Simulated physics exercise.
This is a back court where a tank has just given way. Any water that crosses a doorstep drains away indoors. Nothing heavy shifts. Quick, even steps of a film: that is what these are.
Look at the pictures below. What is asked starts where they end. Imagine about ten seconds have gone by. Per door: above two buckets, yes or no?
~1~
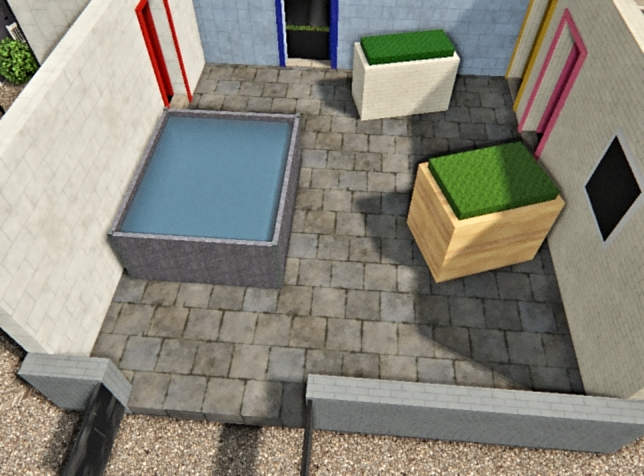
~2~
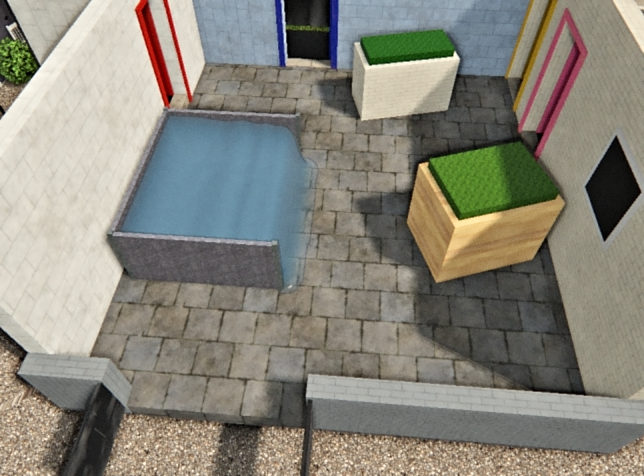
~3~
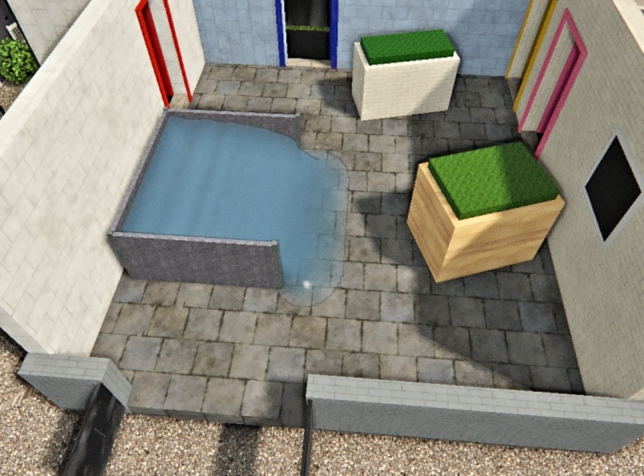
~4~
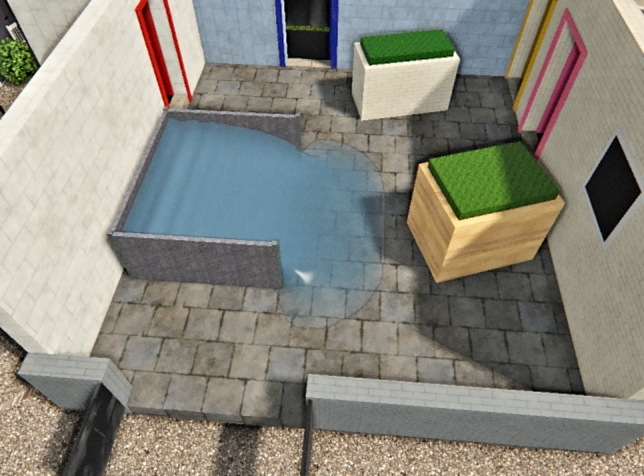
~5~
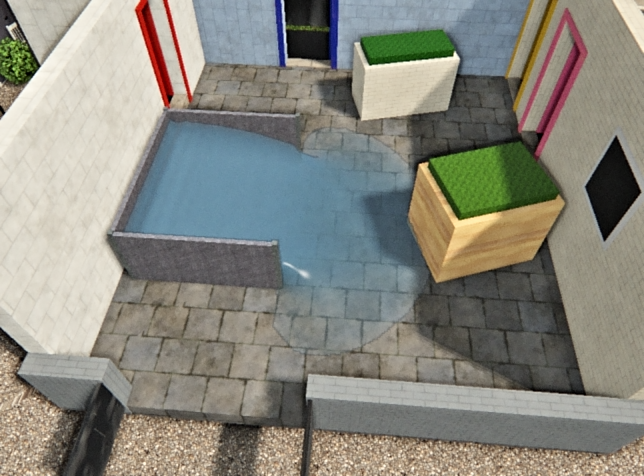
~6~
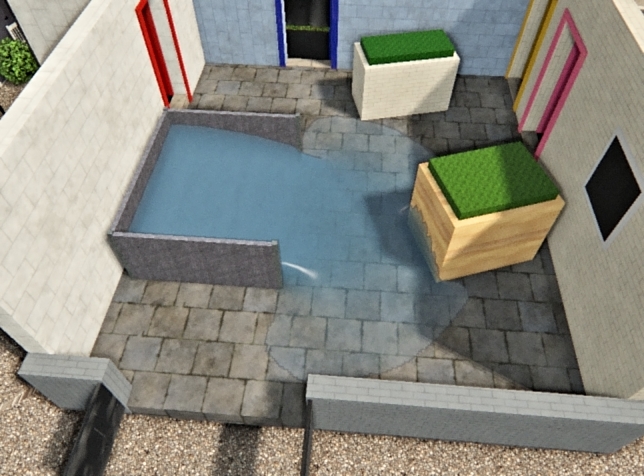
Pink door yes. Red door no. Yellow door yes. Blue door no.
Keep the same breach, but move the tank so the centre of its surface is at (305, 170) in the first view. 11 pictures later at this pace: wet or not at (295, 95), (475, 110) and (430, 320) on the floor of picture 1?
In the order asked: Not reached, reached by the flood, reached by the flood.
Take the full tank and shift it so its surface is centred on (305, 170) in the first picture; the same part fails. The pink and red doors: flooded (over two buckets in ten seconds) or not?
Door by door, the pink door crosses the threshold, and the red door remains beneath it.
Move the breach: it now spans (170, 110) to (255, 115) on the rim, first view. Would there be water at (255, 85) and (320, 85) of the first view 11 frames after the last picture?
In the order asked: Inundated, then inundated.
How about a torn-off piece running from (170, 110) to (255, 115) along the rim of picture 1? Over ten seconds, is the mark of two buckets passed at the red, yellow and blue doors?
I'd expect the red one breaks the limit, the yellow one breaks the limit and the blue one breaks the limit.
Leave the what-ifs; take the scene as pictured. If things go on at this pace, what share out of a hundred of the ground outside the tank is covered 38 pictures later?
About 95 %.
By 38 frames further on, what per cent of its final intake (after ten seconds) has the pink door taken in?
Roughly 90 percent.
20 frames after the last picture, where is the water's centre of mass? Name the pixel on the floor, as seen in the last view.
My pick is pixel (402, 233).
A moment on, water covers 50 % of the floor; the pink door under two buckets in, the red door not reached, the yellow door not reached, the blue door not reached.
Next, water covers 55 % of the floor; the pink door far over two buckets in, the red door not reached, the yellow door under two buckets in, the blue door not reached.
Then, water covers 70 % of the floor; the pink door far over two buckets in, the red door not reached, the yellow door far over two buckets in, the blue door wet at the sill, nothing in.
Later, water covers 95 % of the floor; the pink door far over two buckets in, the red door wet at the sill, nothing in, the yellow door far over two buckets in, the blue door under two buckets in.
In the end, water covers 100 % of the floor; the pink door far over two buckets in, the red door wet at the sill, nothing in, the yellow door far over two buckets in, the blue door under two buckets in.
